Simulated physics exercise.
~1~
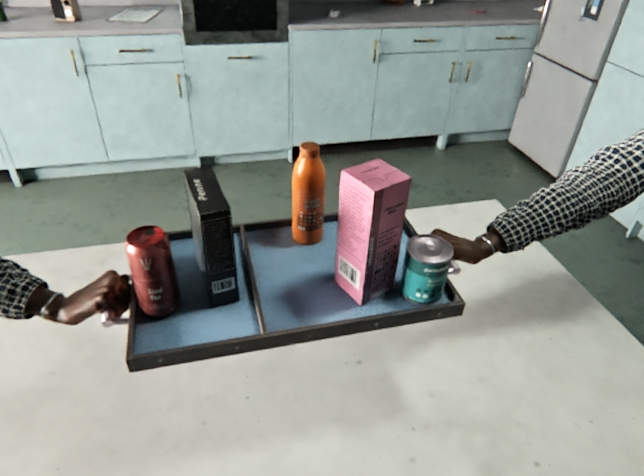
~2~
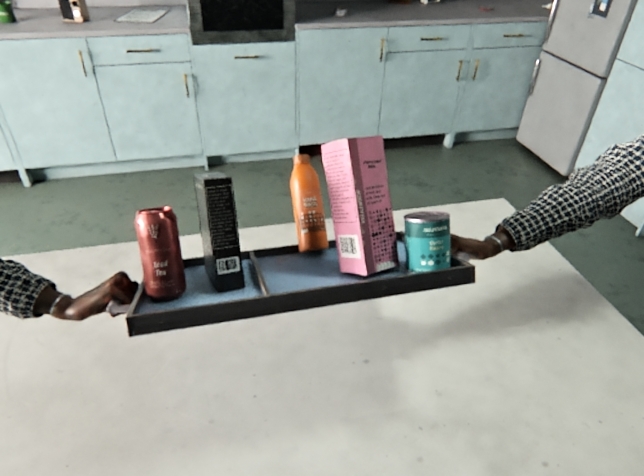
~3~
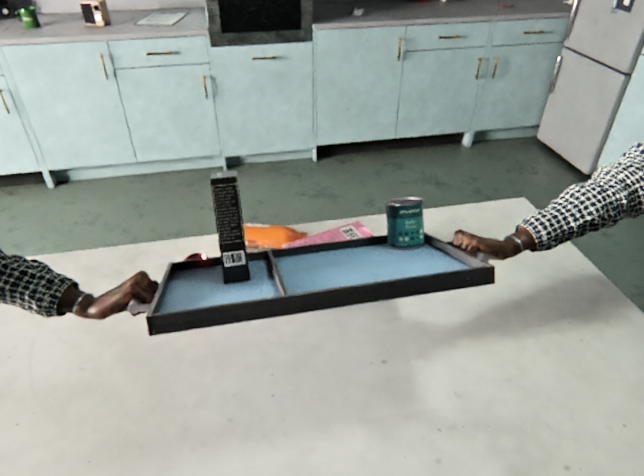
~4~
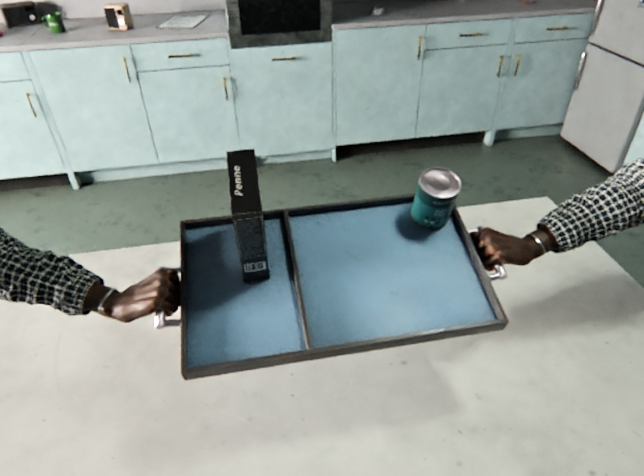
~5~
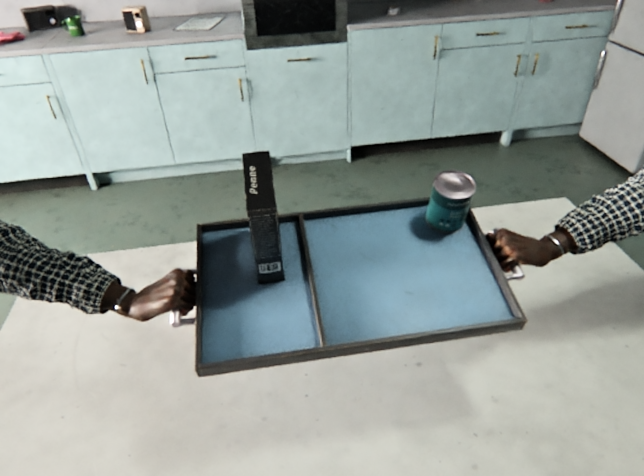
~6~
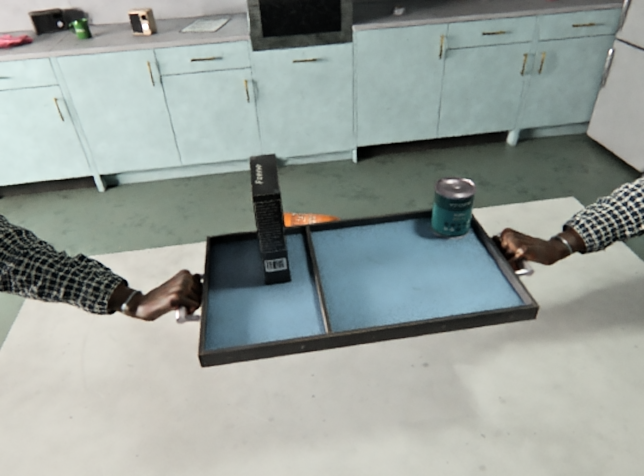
Two hands in checkered sleeves hold a blue-lined, dark-rimmed tray over a pale table, seen from slightly above in a kitchen with light blue cabinets. A red can and black packet stand left of the cross bar, with an orange bottle, pink carton and turquoise tin to the right. The far edge dips, and the can, bottle and carton topple off beyond it. The tray then tips toward the viewer and returns to near level as the view pans slightly left. The packet and tin remain upright near the far rim, with a bit of orange visible behind.
